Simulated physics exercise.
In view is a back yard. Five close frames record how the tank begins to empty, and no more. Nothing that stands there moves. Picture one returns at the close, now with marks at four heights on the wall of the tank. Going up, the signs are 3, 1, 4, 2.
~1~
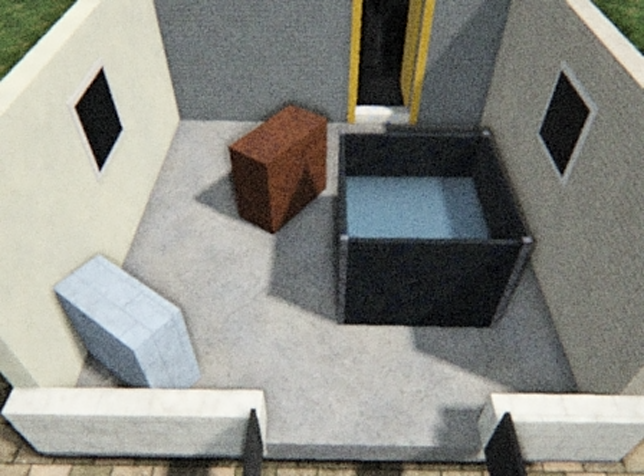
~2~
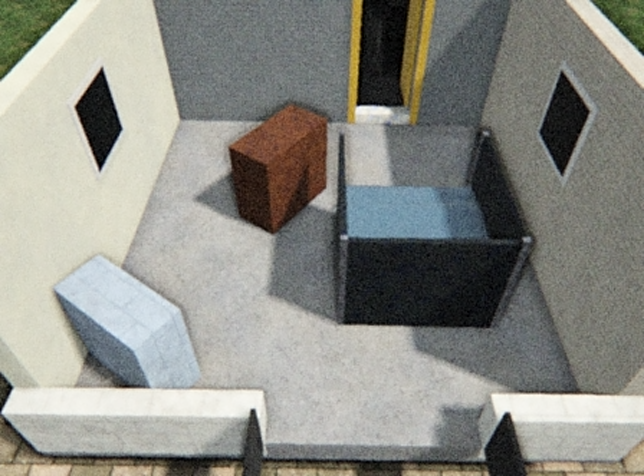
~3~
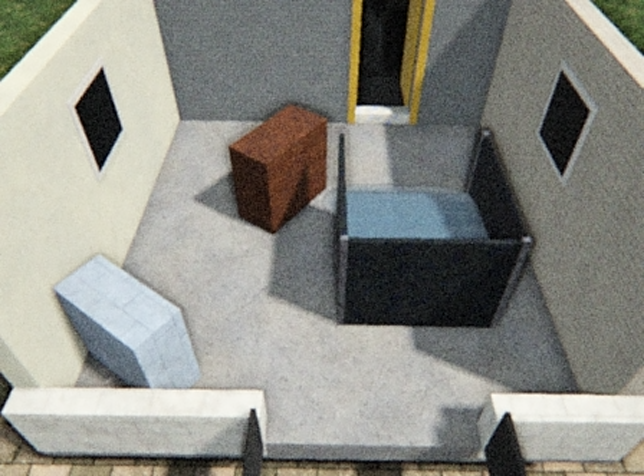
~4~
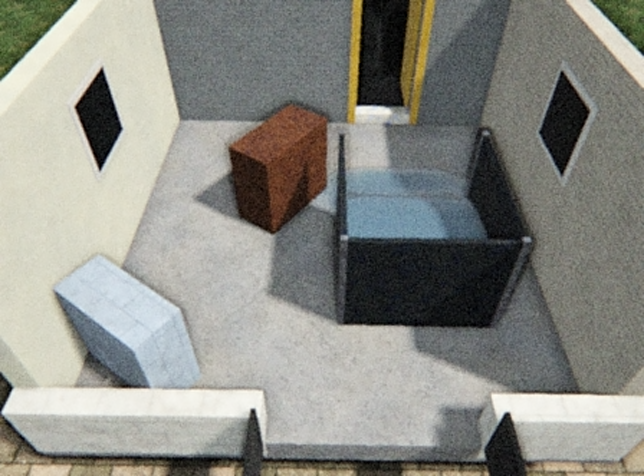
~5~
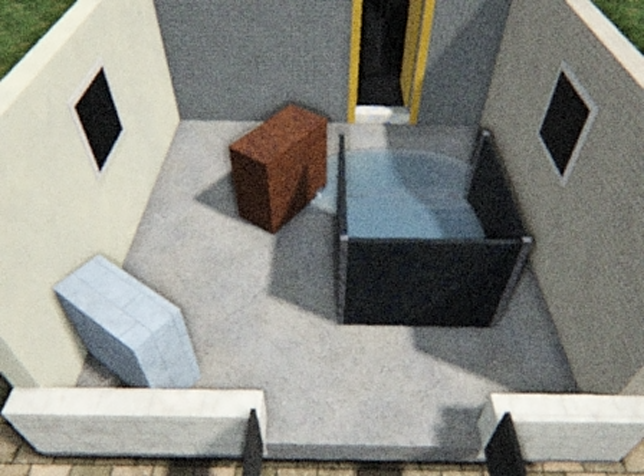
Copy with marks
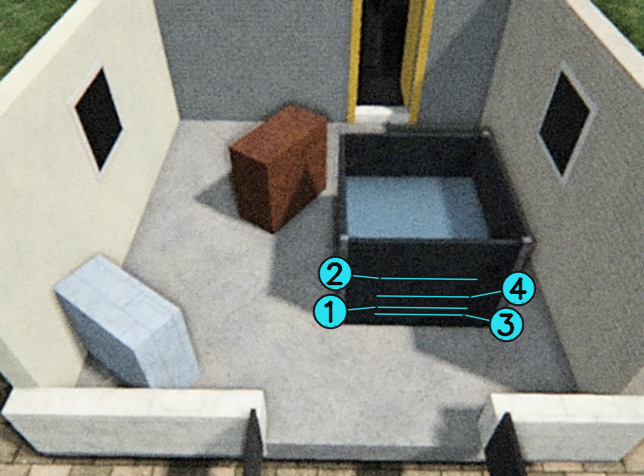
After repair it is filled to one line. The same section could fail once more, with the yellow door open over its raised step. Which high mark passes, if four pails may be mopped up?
The answer is mark 1.
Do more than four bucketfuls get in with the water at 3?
No.
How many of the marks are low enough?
Two.
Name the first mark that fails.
Here it is mark 4.
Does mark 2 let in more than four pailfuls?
Yes, that goes wrong.
In cyan, 1 at (421, 307); 2 at (427, 278); 3 at (419, 314); 4 at (423, 296); from the bottom up 3, 1, 4, 2.
With 1, a splash gets over, under a bucket.
With 2, dozens of bucketfuls pour in.
With 3, nothing gets over.
With 4, about 9 bucketfuls get in.
